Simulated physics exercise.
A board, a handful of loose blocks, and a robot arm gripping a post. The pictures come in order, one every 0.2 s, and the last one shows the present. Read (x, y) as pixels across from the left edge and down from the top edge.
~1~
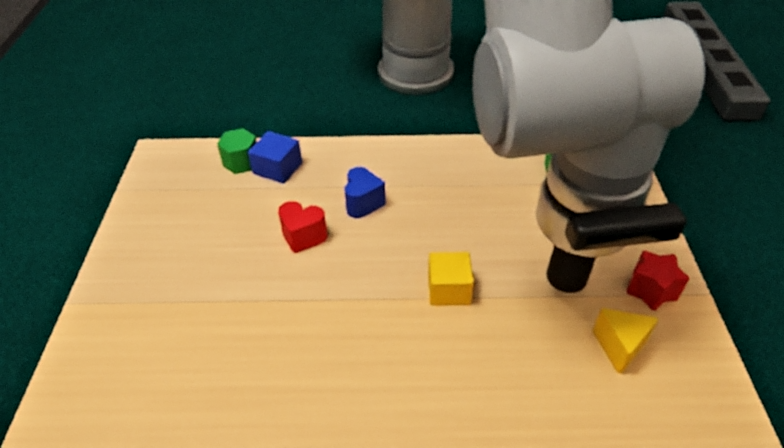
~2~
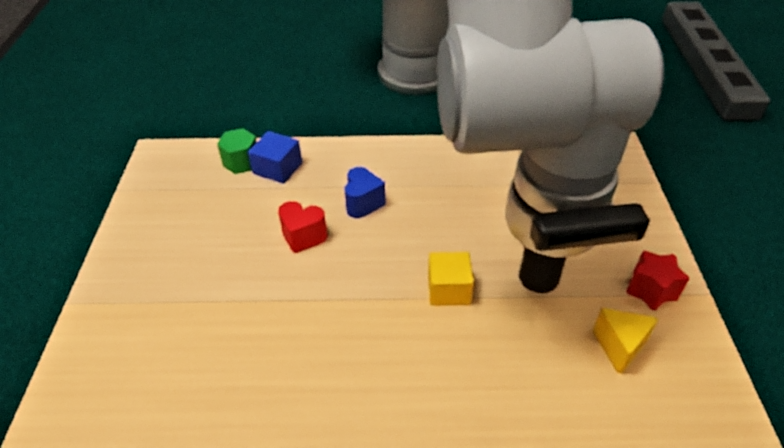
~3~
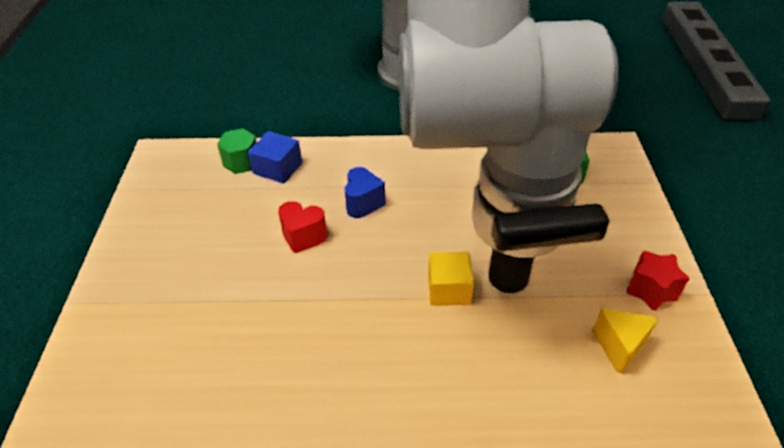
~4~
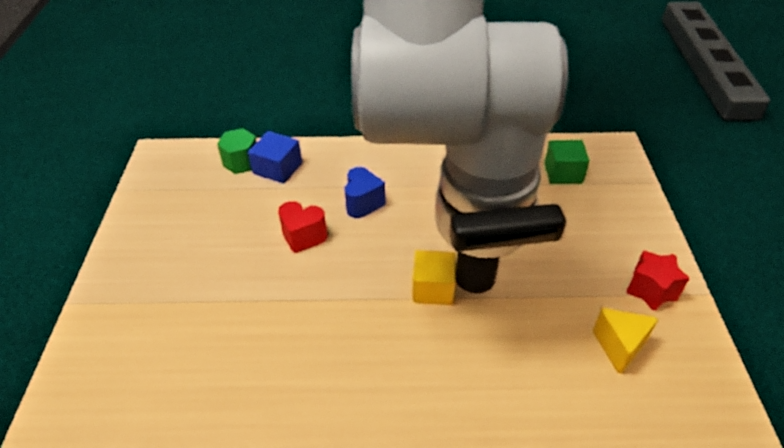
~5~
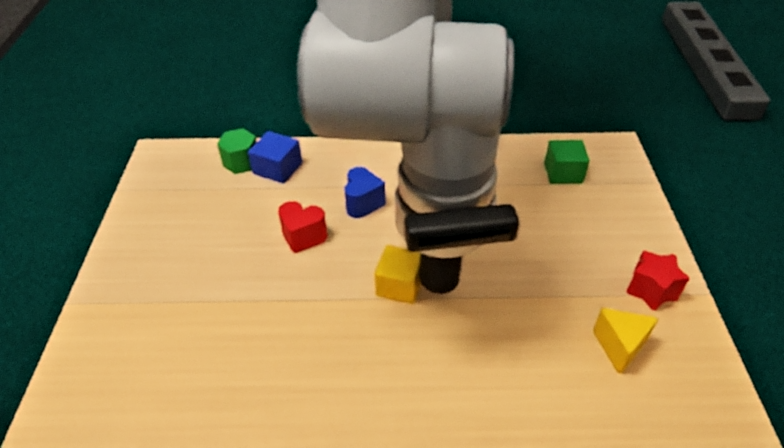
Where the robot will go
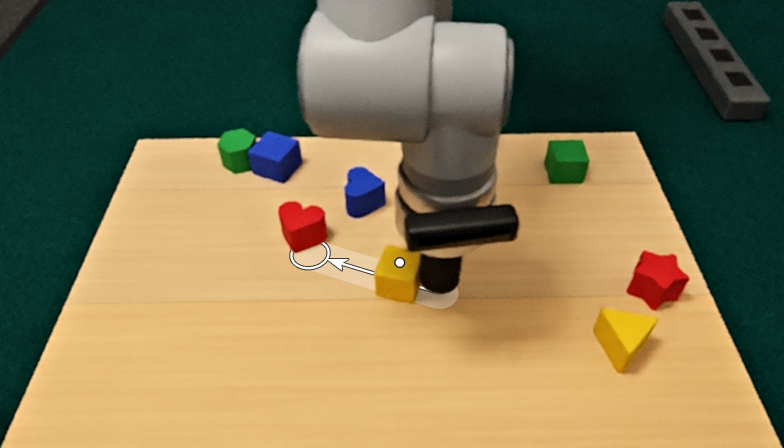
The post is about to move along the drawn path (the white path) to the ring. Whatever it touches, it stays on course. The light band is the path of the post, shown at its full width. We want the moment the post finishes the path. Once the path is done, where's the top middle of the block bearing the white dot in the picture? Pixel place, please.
The answer is (270, 247).
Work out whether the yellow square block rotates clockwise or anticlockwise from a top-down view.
Seen from overhead, it turns anticlockwise.
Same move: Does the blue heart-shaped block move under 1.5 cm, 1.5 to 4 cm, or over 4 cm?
That block covers short of 1.5 cm.
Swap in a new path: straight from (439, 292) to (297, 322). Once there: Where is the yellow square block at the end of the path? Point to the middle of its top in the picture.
Roughly at (350, 256).
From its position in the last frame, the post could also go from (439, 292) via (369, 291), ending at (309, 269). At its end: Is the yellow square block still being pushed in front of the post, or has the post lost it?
Still in front.
Path on the board, in a line from (439, 292) to (310, 254); the dot is on the yellow square block.
The first path, step by step. One third of the way, post at (393, 265); yellow square block at (353, 253), turned 15° anticlockwise.
Two thirds of the way, post at (349, 252); yellow square block at (308, 244), turned 30° anticlockwise.
At the end, post at (308, 240); red heart-shaped block at (293, 208); blue heart-shaped block in place; yellow square block at (270, 246), turned 50° anticlockwise.
